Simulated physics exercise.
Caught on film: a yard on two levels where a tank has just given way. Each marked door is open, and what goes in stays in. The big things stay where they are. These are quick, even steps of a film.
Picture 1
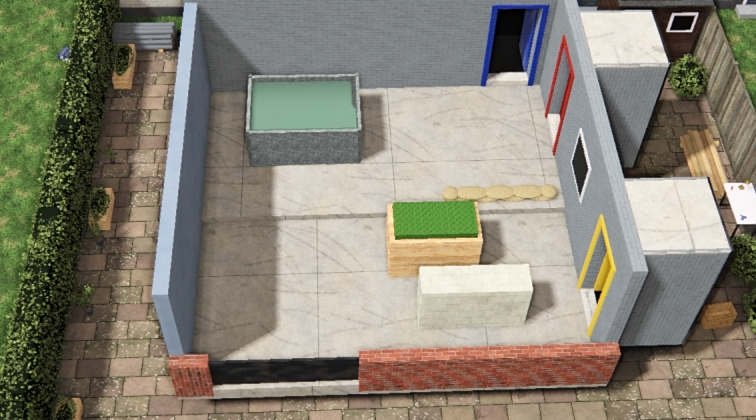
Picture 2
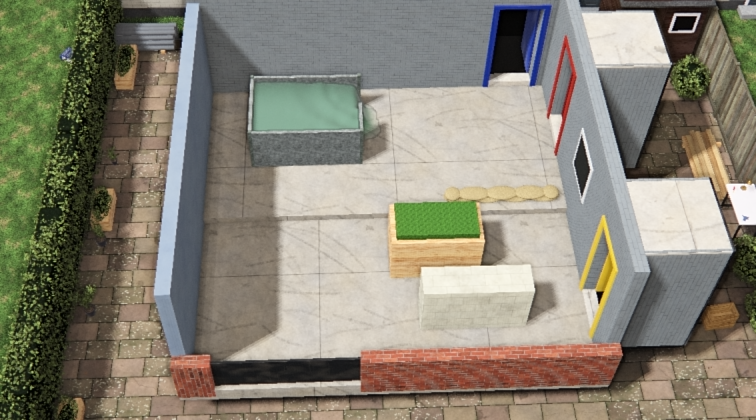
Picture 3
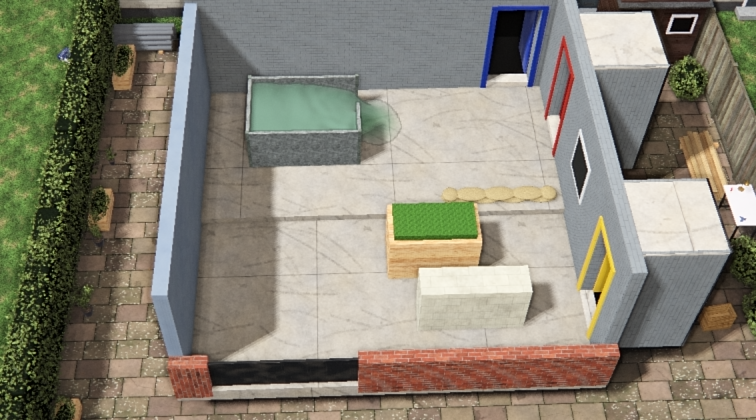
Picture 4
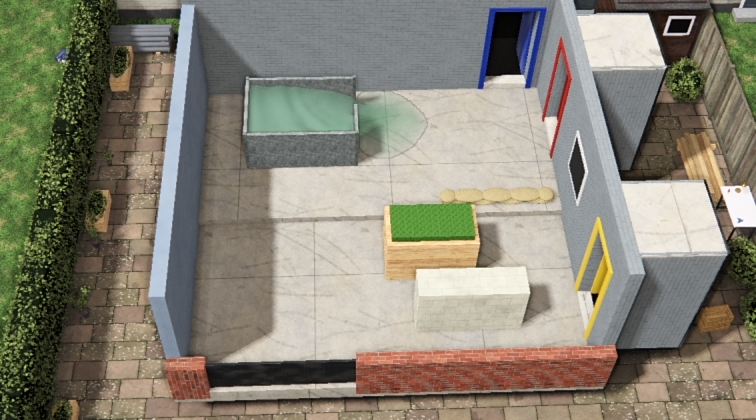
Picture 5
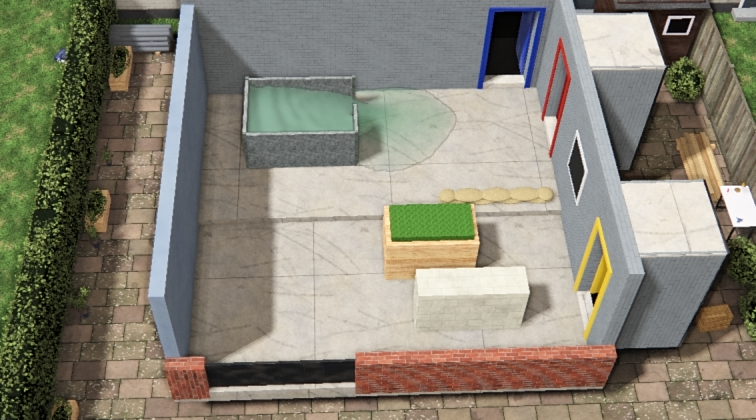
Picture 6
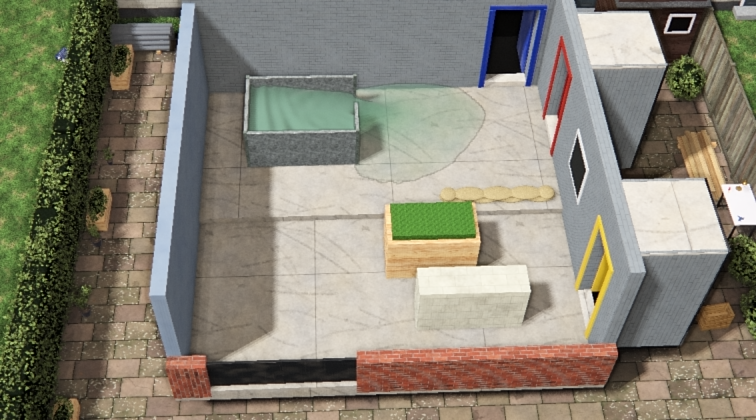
Greenish water sits still in an open grey tank on the upper level of a walled yard, then starts pouring from the tank's right side. It spreads rightward across the pale paving in a widening, rounded sheet, reaching below the blue doorway while the planter and white block stay still.
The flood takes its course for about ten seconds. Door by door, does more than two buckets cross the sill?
The yellow door admits no more than that; the blue door lets in a lot; the red door lets in a lot.
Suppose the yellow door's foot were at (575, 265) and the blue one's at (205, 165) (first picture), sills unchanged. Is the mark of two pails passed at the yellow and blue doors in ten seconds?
Then: The yellow door stays under; the blue door takes less.
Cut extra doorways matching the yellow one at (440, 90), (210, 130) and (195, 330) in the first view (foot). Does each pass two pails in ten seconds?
In that order: Is over, takes less, keeps below it.
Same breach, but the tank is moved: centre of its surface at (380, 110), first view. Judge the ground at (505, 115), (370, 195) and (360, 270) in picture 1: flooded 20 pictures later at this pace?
One after the other: Covered, no water, clear.
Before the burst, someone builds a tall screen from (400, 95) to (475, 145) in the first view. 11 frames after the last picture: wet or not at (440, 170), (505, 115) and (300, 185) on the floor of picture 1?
In turn: Covered, awash, free of water.
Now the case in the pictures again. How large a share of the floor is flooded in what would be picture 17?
Near 25 in a hundred.
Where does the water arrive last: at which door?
The yellow-painted one.
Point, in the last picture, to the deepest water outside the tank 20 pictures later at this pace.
I would point to (548, 184).
A moment on, water covers 25 % of the floor; the yellow door not reached, the blue door wet at the sill, nothing in, the red door wet at the sill, nothing in.
Next, water covers 25 % of the floor; the yellow door not reached, the blue door under two buckets in, the red door under two buckets in.
Then, water covers 40 % of the floor; the yellow door wet at the sill, nothing in, the blue door over two buckets in, the red door far over two buckets in.
Later, water covers 70 % of the floor; the yellow door wet at the sill, nothing in, the blue door over two buckets in, the red door far over two buckets in.
In the end, water covers 90 % of the floor; the yellow door under two buckets in, the blue door over two buckets in, the red door far over two buckets in.
